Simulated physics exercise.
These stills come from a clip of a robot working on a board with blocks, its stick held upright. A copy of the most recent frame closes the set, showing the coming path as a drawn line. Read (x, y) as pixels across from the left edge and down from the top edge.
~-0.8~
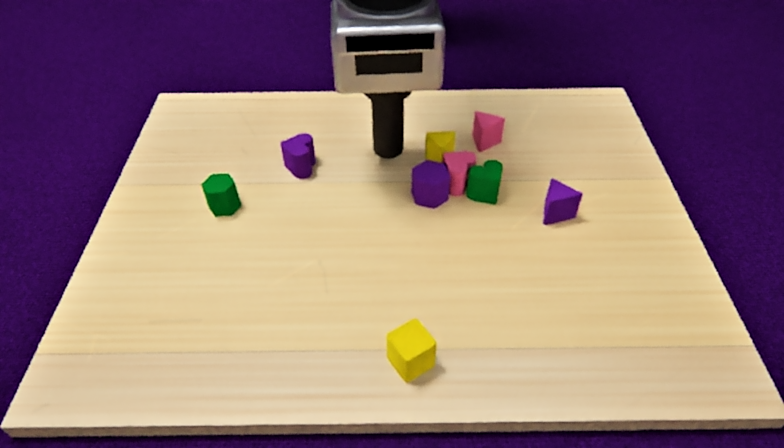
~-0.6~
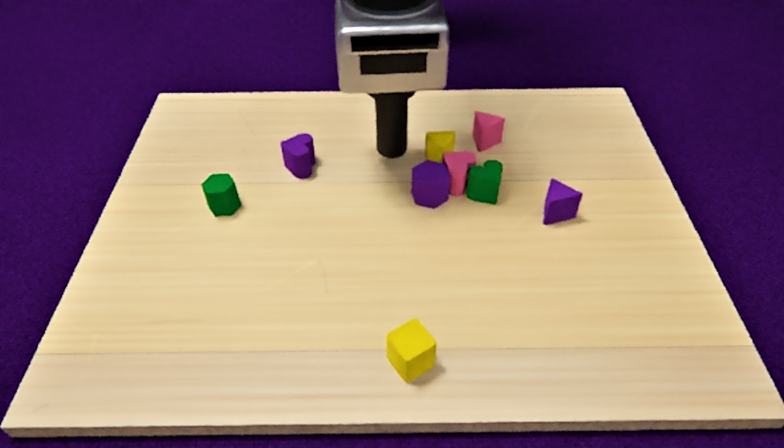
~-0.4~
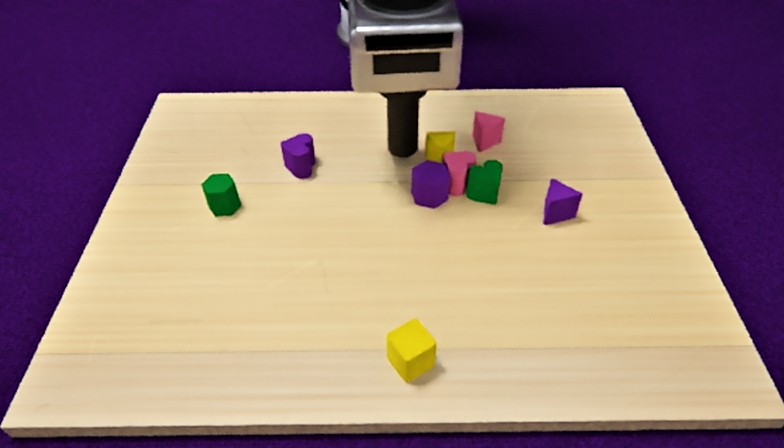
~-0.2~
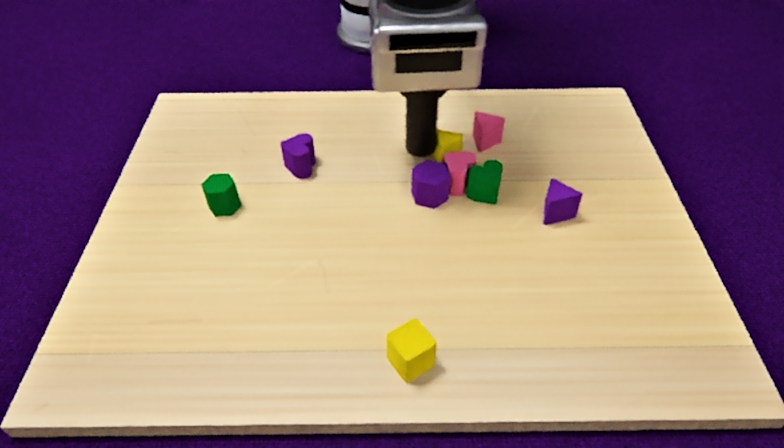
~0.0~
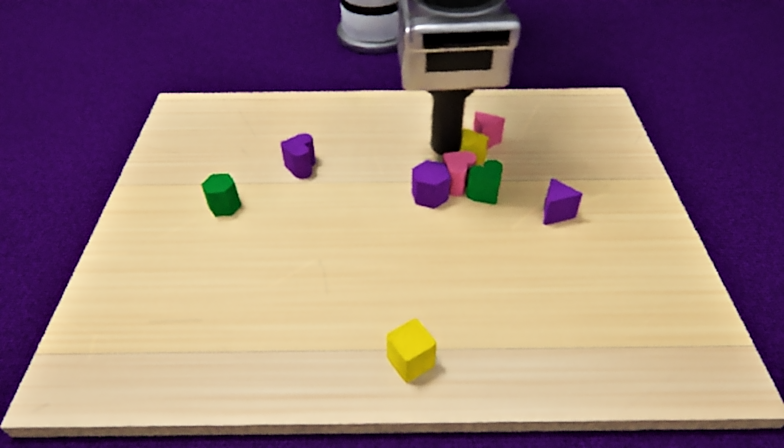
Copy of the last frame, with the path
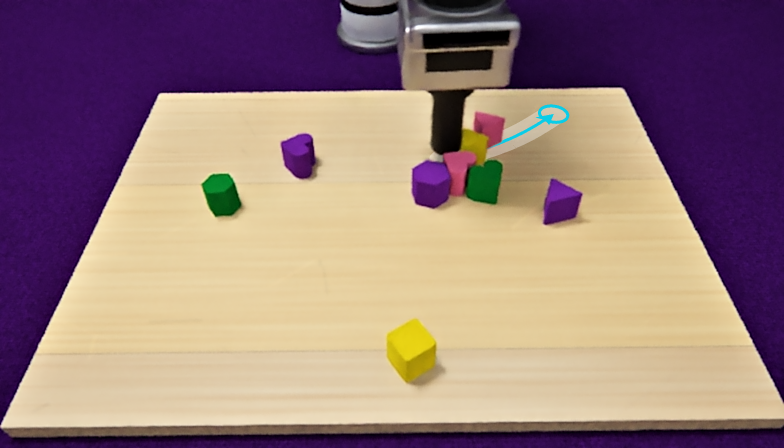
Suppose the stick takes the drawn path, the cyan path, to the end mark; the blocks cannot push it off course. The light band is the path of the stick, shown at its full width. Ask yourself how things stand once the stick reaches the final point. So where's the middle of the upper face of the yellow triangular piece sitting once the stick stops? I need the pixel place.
Answer: (512, 135).
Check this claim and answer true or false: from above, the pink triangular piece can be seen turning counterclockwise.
True.
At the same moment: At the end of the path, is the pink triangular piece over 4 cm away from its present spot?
I'd say yes.
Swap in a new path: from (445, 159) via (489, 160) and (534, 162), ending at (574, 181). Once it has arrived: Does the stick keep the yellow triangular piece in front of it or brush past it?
The block gets away.
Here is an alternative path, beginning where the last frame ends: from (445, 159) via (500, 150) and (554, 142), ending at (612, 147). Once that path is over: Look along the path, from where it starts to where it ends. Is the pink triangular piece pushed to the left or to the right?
It will end up to the left.
Drawn move, from (445, 159) over (507, 140) to (554, 114).
The first path, step by step. One third of the way, stick at (490, 135); yellow triangular piece at (510, 135), turned 55° clockwise; pink triangular piece at (507, 112), turned 45° anticlockwise.
Two thirds of the way, stick at (527, 120); yellow triangular piece at (512, 135), turned 60° clockwise; pink triangular piece at (541, 97), turned 55° anticlockwise.
At the end, stick at (556, 102); pink heart block still; yellow triangular piece at (512, 135), turned 60° clockwise; pink triangular piece at (569, 80), turned 50° anticlockwise.
